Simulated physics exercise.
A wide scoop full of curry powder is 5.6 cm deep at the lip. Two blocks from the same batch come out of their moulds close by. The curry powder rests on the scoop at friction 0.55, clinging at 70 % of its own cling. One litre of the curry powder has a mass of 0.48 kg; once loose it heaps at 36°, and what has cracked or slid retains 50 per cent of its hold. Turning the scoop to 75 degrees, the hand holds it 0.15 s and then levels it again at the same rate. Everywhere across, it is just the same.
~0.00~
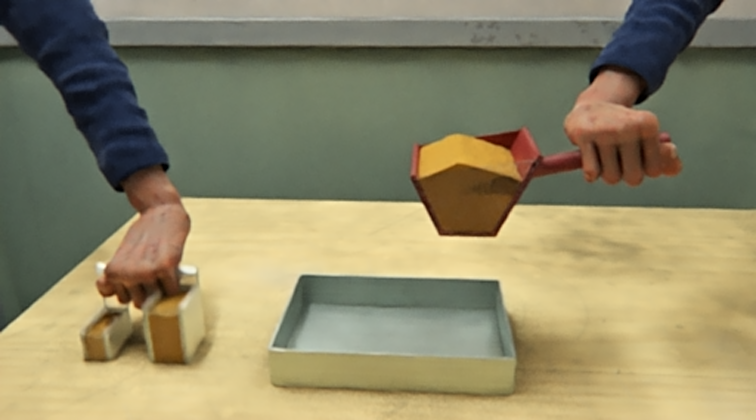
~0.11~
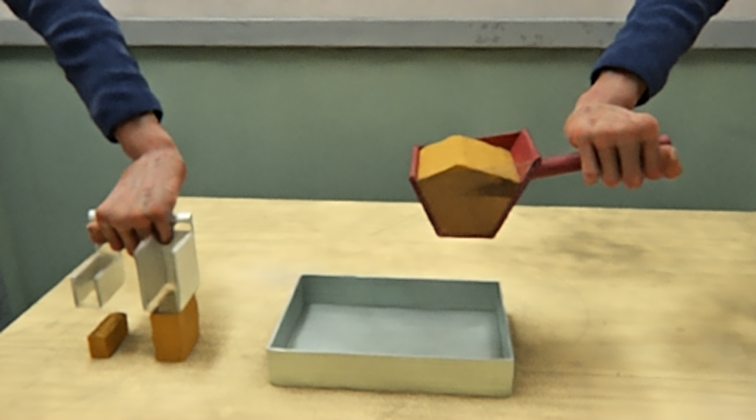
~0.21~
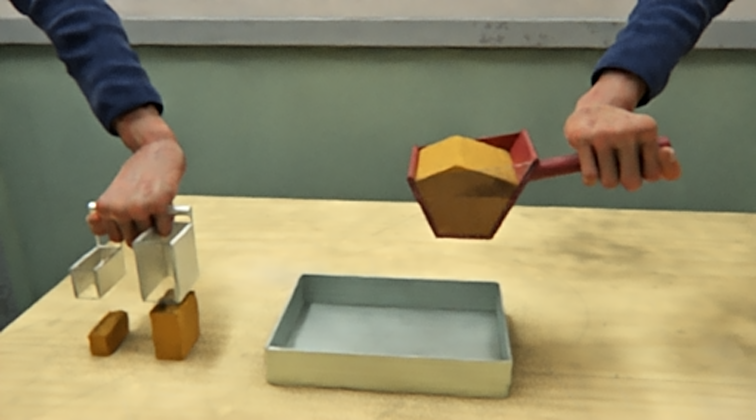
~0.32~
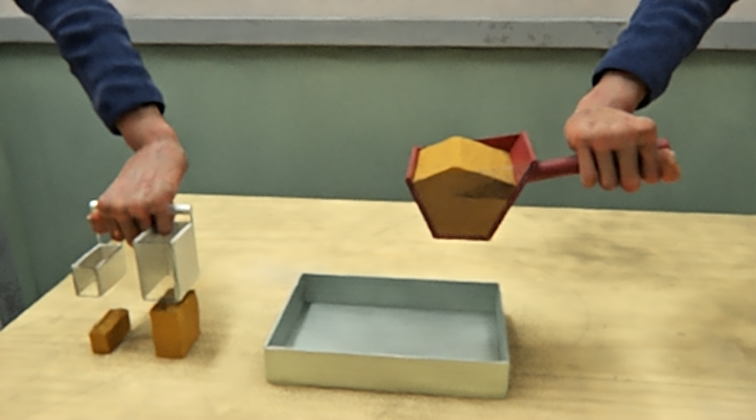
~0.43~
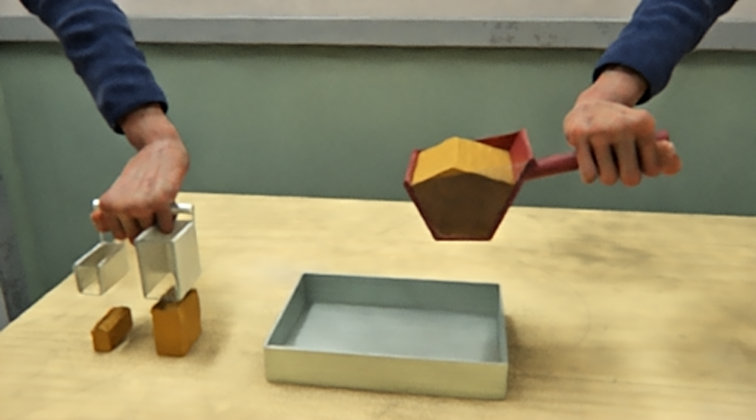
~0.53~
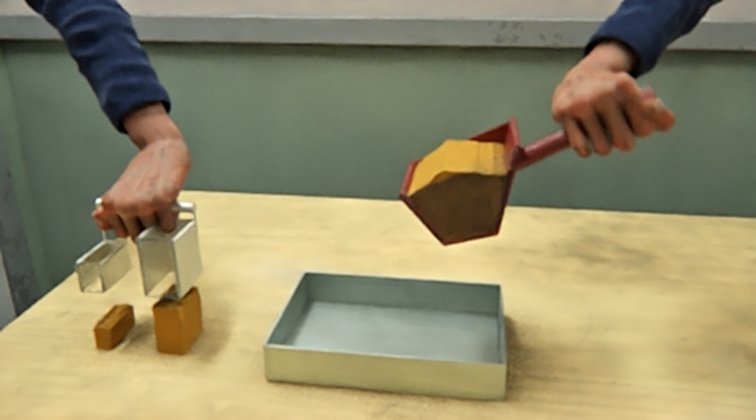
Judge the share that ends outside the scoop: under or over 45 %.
It comes out lower than 45 %.
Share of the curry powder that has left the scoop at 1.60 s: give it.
Measured share: Around 40 %.
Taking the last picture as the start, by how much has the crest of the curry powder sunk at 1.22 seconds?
About 1.0 centimetres.
By 0.85 s, the scoop is at 66 degrees and 0 % has left it.
By 1.22 s, the scoop is at 71 degrees and 5 % has left it.
By 1.60 s, the scoop is at 14 degrees and 38 % has left it.
By 1.97 s, the scoop is at 0 degrees and 38 % has left it.
By 2.07 s, at the end, the scoop is at 0 degrees and 38 % has left it.
